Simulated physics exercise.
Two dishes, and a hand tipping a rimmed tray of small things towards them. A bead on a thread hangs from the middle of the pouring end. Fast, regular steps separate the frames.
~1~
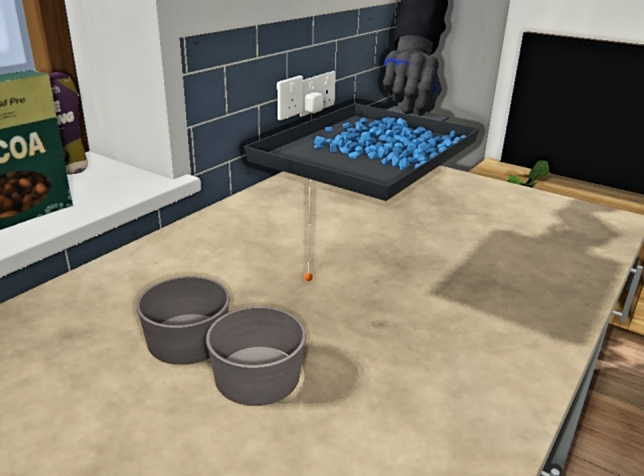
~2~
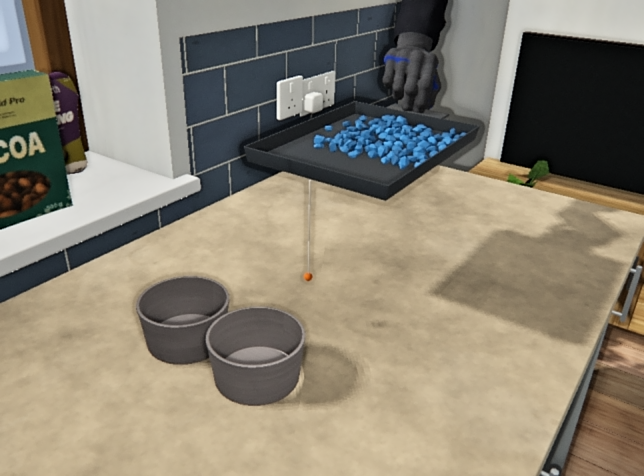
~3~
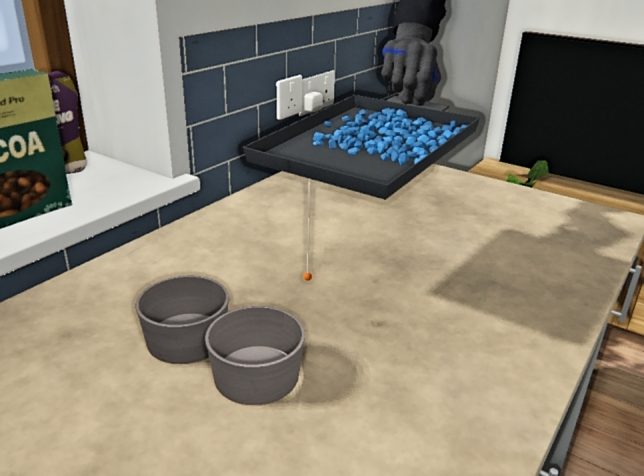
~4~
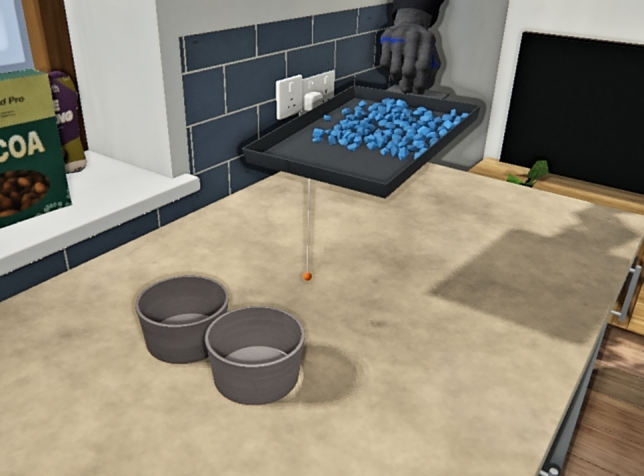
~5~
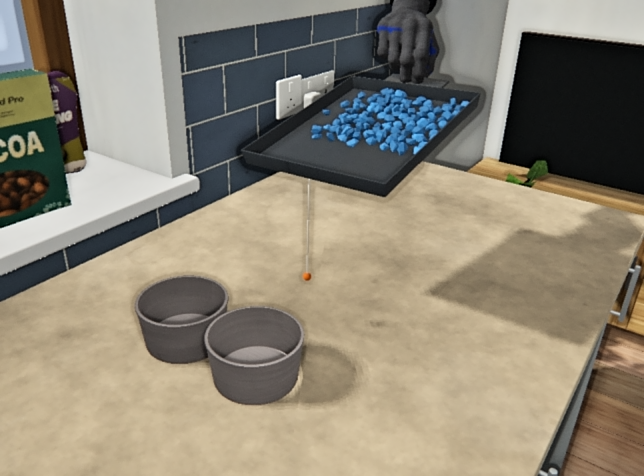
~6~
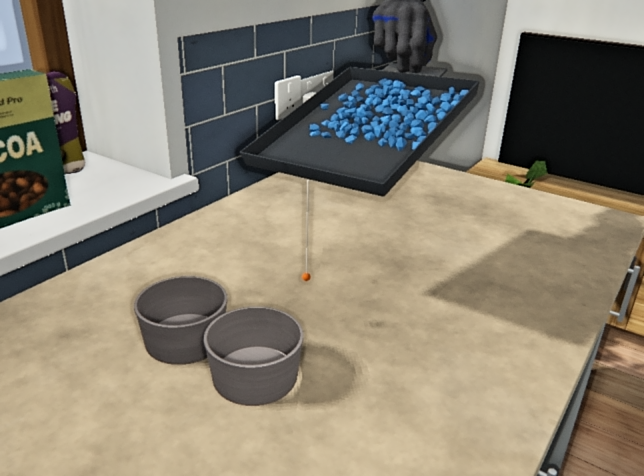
A dark robotic hand gradually tilts a tray of blue stones above two grey dishes.
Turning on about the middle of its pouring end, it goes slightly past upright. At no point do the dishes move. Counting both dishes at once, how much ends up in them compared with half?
Between them they hold less than half.
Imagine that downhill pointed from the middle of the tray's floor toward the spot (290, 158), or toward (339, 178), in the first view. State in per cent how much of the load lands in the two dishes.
Close to 0 percent first and close to 10 percent second.
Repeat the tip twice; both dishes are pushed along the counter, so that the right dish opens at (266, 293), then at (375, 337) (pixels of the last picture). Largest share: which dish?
Trial one goes to the right of the two, trial two to the left of the two.
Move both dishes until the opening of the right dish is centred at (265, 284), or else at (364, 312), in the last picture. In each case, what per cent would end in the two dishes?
Around 60 % followed by around 30 %.
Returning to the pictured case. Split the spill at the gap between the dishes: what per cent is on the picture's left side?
It comes out at roughly 20 percent.
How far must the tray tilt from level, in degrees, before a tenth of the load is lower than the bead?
That happens at around 65°.
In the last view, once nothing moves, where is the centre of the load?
Centre at rest: Close to (254, 328).
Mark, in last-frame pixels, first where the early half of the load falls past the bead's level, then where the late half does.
It goes through near (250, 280) first, then near (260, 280).
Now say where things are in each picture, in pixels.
The first picture shows corners of the pouring end (248, 146) and (387, 185), level; middle of the load (391, 141), aquarium stones; left dish (152, 338); right dish (225, 377); bead on its thread (309, 277).
The second picture shows corners of the pouring end (247, 146) and (387, 184), level; middle of the load (391, 139).
The third picture shows corners of the pouring end (246, 147) and (386, 183), tipped barely, lowest at the left corner; middle of the load (391, 134).
The fourth picture shows corners of the pouring end (246, 148) and (385, 183), tipped a little, lowest at the left corner; middle of the load (391, 126).
The fifth picture shows corners of the pouring end (244, 149) and (384, 182), tipped a little, lowest at the left corner; middle of the load (390, 119).
The sixth picture shows corners of the pouring end (243, 151) and (382, 182), tipped clearly, lowest at the left corner; middle of the load (388, 112); left dish (149, 337); right dish (222, 377).
Just after the last frame, tray tipped steeply; the larger part on the tray; about a tenth in the air.
A moment on, tray tipped right over; roughly half on the tray; about a tenth in the right dish; about a tenth in the left dish; roughly a third outside both; about a tenth in the air.
Further on, tray tipped past a quarter turn; roughly a quarter in the right dish; about a tenth in the left dish; the larger part outside both.
When it is over, tray tipped past a quarter turn; roughly a quarter in the right dish; about a tenth in the left dish; the larger part outside both.
